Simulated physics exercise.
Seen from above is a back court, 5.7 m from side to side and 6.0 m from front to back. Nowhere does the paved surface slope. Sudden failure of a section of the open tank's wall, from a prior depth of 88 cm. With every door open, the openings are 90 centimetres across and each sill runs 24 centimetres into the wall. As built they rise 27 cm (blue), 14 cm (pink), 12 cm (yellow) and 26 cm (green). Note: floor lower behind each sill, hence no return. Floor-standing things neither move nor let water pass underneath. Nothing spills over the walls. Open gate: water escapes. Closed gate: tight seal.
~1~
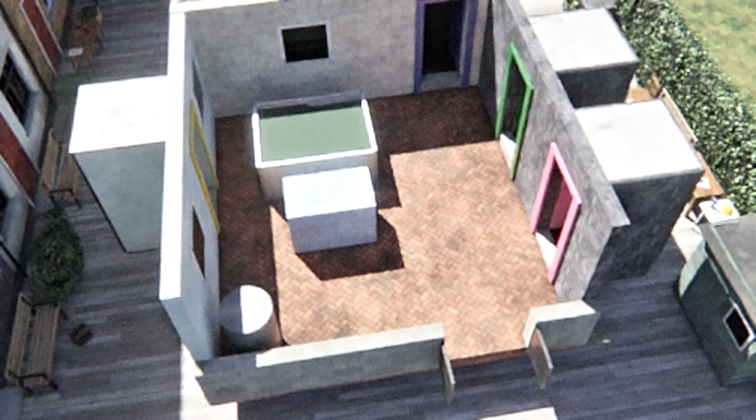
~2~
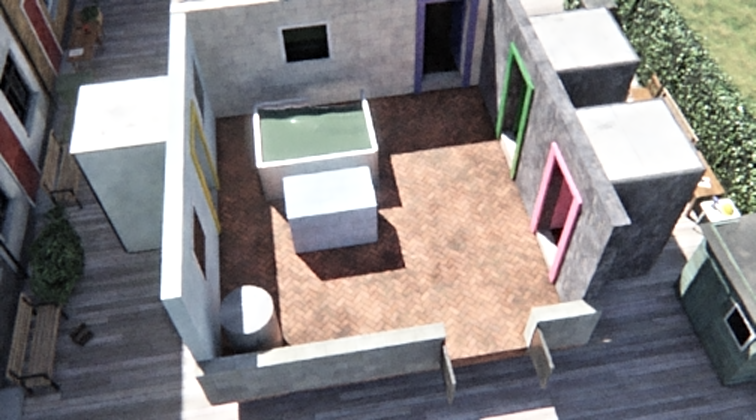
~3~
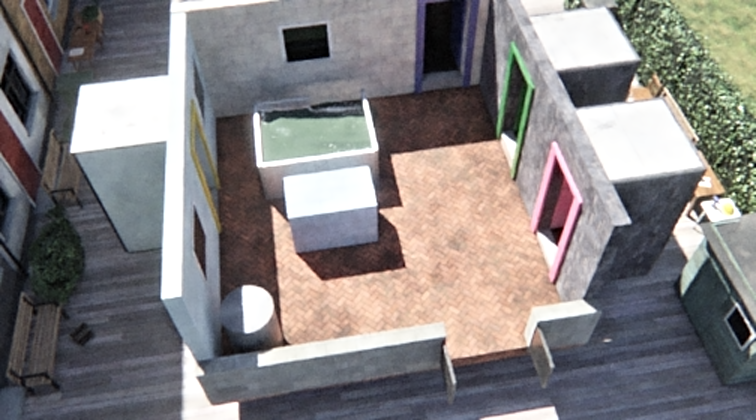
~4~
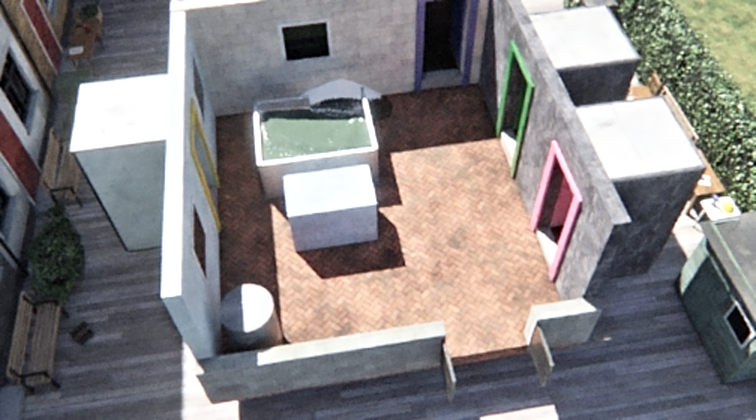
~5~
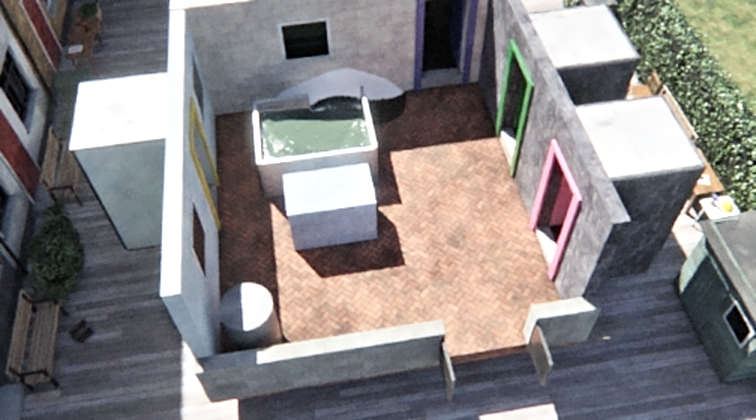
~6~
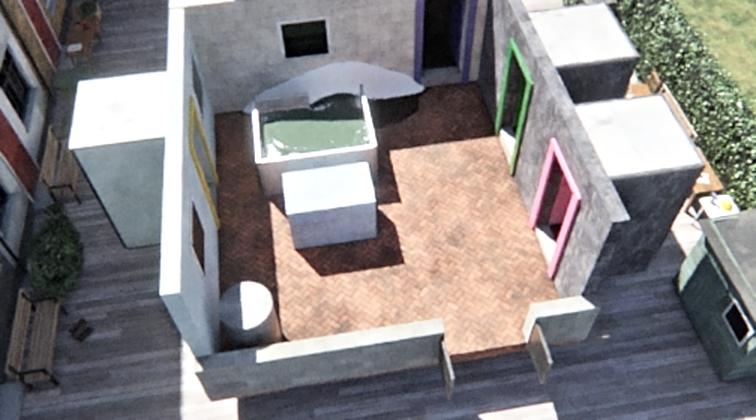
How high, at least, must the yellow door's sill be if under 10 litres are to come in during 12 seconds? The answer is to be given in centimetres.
I would say about 6 cm.
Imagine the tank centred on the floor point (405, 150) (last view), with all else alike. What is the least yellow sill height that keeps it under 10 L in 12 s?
Then roughly 8.0 cm.
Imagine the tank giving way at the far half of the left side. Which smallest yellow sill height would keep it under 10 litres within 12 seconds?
Some 14.0 centimetres.
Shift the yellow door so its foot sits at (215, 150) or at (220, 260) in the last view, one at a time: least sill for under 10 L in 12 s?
In turn: About 33 cm, about 8.5 cm.
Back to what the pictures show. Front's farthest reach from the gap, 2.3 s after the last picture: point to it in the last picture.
The farthest wet point sits near (563, 322).
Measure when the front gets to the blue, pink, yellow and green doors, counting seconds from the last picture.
The blue door at 0.1 s, the pink door at 1.6 s, the yellow door at 0.8 s, the green door at 0.8 s.
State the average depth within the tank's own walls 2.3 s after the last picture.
It averages near 31 cm.
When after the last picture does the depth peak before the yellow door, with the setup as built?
I'd guess close to 2.8 seconds.
Then, 0.7 s after the last picture water covers 20 % of the floor, deepest (60 cm) near (343, 105); it has not reached the yellow door.
Then, 2.3 s after the last picture water covers 60 % of the floor, deepest (32 cm) near (335, 106); 8 cm at the yellow door, 0 litres in over its 12 cm sill.
Then, 11.3 s after the last picture water covers 100 % of the floor, deepest (10 cm) near (320, 249); 8 cm at the yellow door, 0 litres in over its 12 cm sill.
At the yellow door as built, the water peaked near 8 cm, 2.7 s after the last picture.
With a sill of 5 cm, 19 litres would have come in within the 12 s; with 7 cm, 3 litres. So under 10 litres takes about 6 cm.
